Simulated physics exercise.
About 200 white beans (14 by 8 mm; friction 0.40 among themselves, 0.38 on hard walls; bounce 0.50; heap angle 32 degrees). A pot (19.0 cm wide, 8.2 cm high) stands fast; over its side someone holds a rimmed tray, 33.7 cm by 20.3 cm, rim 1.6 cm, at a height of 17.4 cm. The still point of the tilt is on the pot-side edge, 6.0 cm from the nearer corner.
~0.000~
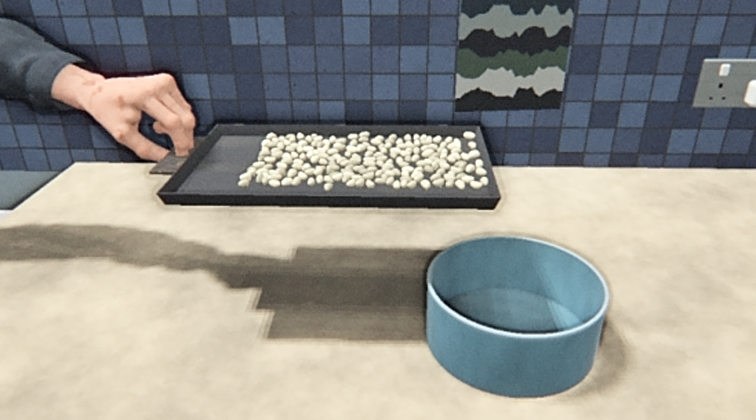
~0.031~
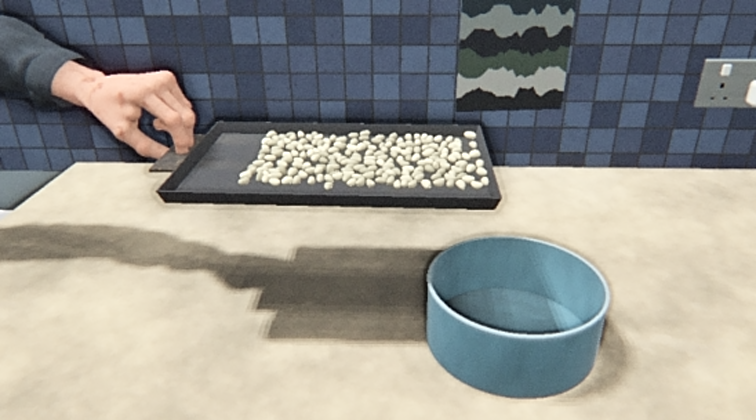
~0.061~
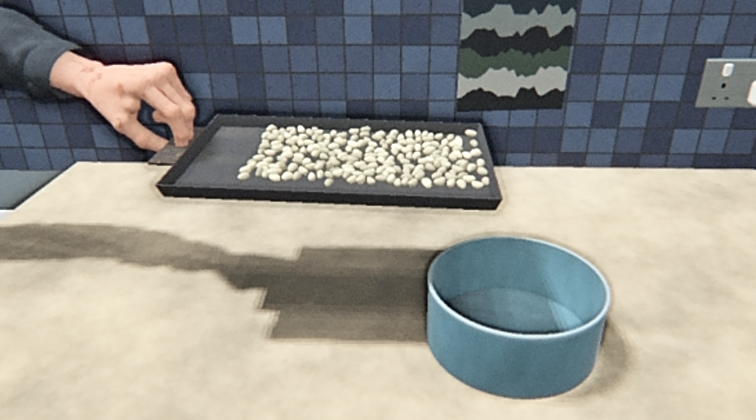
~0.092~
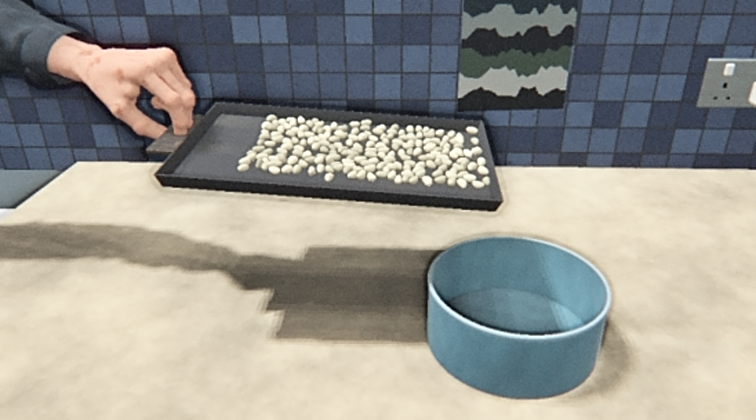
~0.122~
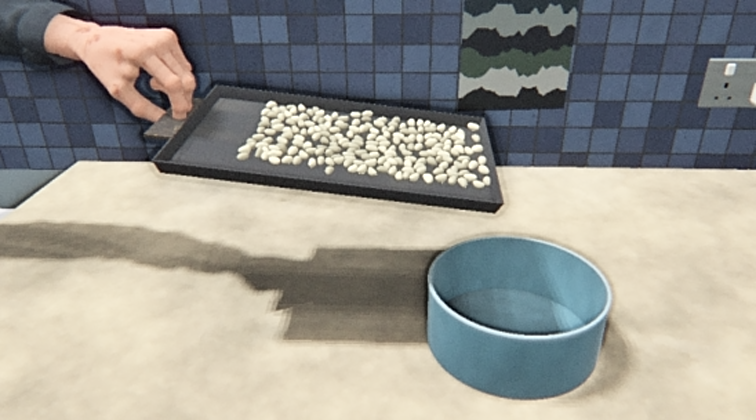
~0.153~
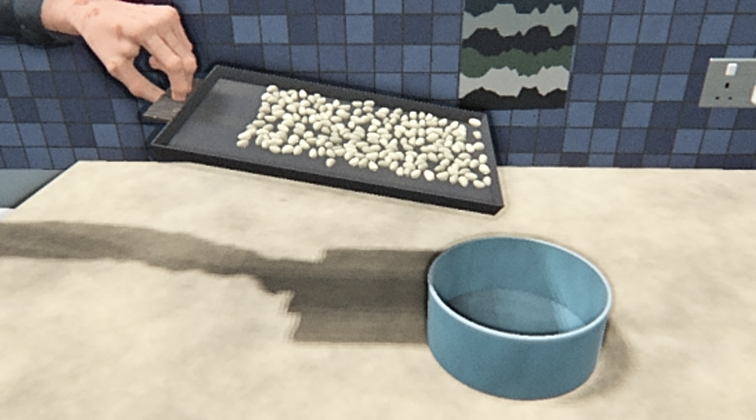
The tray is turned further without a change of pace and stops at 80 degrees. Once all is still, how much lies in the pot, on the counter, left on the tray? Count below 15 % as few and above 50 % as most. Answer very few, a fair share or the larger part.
In the pot: The larger part; on the counter: Very few; left on the tray: Very few.
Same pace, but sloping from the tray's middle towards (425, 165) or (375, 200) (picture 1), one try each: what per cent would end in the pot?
Some 25 and 75 per cent.
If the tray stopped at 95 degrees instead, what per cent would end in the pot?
Then about 100 per cent.
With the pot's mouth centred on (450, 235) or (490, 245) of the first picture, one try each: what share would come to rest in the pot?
Some 0 and 40 per cent.
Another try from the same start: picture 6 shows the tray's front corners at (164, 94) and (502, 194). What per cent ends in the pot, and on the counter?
Pot 20, counter 75.
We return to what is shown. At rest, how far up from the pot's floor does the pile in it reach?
About 2.5 cm.
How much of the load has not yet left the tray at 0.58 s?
Some 90 per cent of the load.
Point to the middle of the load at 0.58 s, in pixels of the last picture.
Near (487, 179).
After 0.41 s, tilt 47 degrees; the tray holds 100 %, the pot 0 %.
After 0.58 s, tilt 69 degrees; the tray holds 90 %, the pot 0 %.
After 0.87 s, tilt 80 degrees; the tray holds 5 %, the pot 90 %.
At rest (2.1 s), pot 100 %, counter 0 %, tray 0 %.
